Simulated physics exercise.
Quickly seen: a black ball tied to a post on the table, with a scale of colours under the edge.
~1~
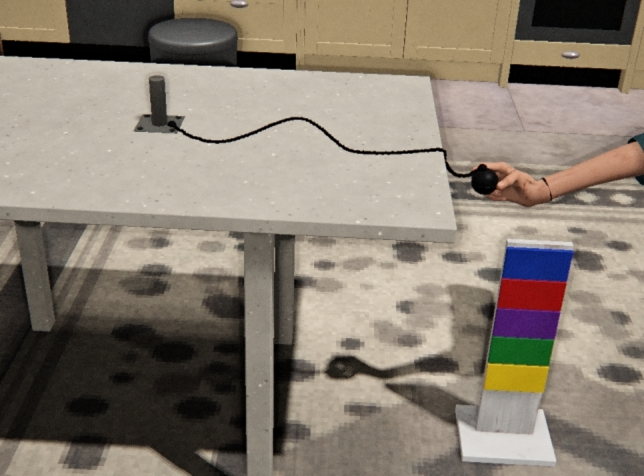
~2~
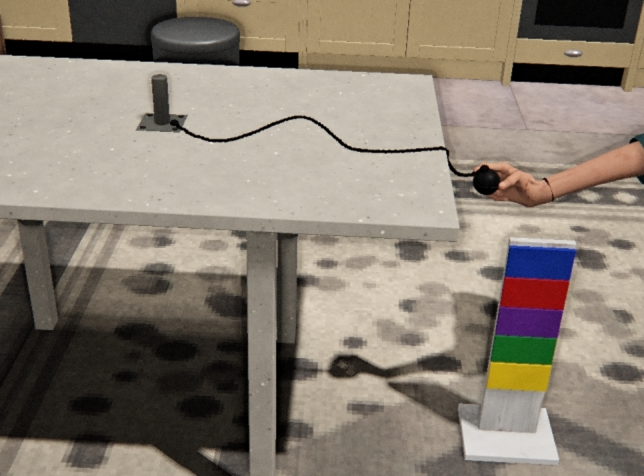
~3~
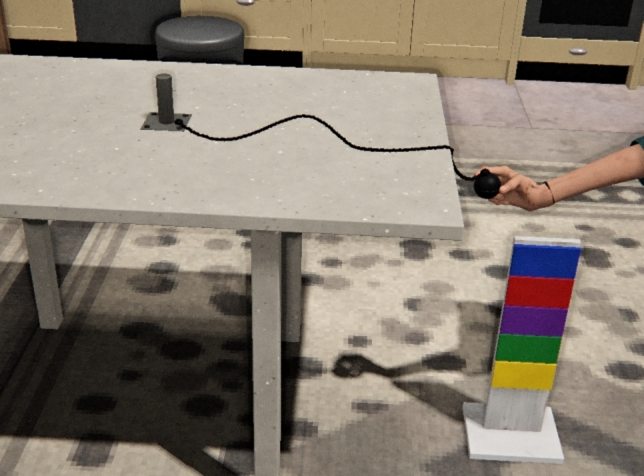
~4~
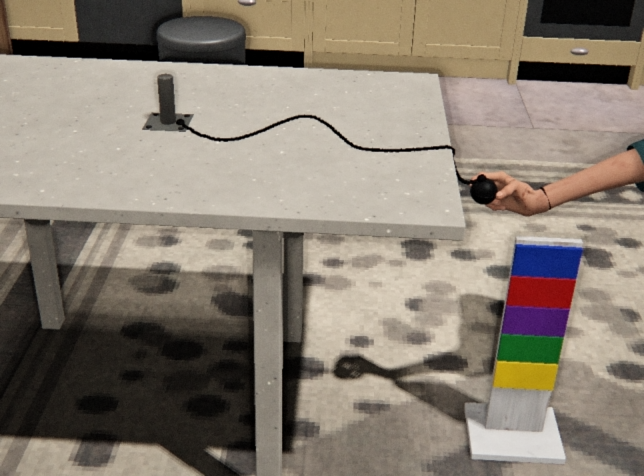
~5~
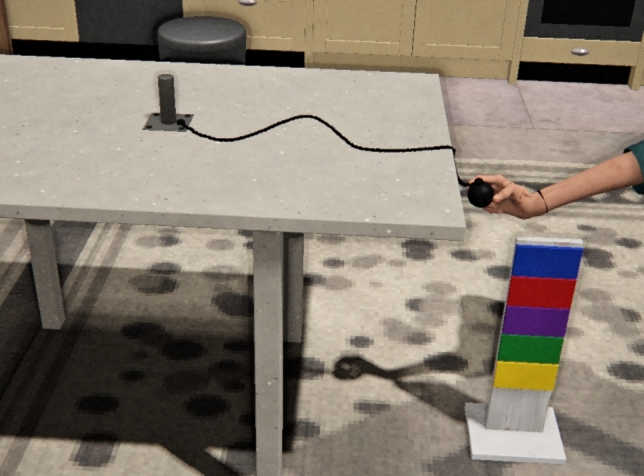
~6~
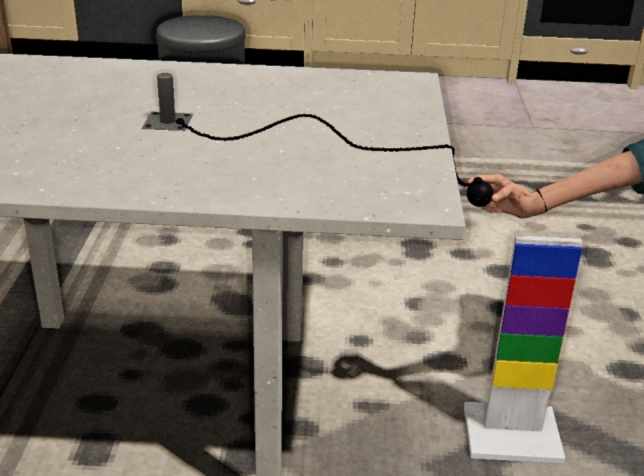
A hand holds a black ball tied to a tabletop post and lowers it slightly.
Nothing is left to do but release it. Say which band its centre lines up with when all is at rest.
It lines up with red.
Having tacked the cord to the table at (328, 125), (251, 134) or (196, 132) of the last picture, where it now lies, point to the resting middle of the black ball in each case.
Roughly (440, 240), (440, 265) and (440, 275).
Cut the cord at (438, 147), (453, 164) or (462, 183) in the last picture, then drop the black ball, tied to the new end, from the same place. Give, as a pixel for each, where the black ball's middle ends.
In turn, (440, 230) for the first, (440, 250) for the second and (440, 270) for the third.
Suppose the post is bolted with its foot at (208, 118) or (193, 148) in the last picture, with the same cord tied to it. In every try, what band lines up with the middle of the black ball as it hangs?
The first case gives purple, the second gives purple.
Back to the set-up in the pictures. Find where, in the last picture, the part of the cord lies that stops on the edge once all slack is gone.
It is around (366, 149).
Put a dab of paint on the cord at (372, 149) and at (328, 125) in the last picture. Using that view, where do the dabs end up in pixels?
In that view they reach (451, 153) and (383, 138).
Soon after, ball near (420, 277); level with red.
After that, ball near (448, 287); level with red.
In the end, ball near (438, 285); level with red. Its centre hangs level with the red band.
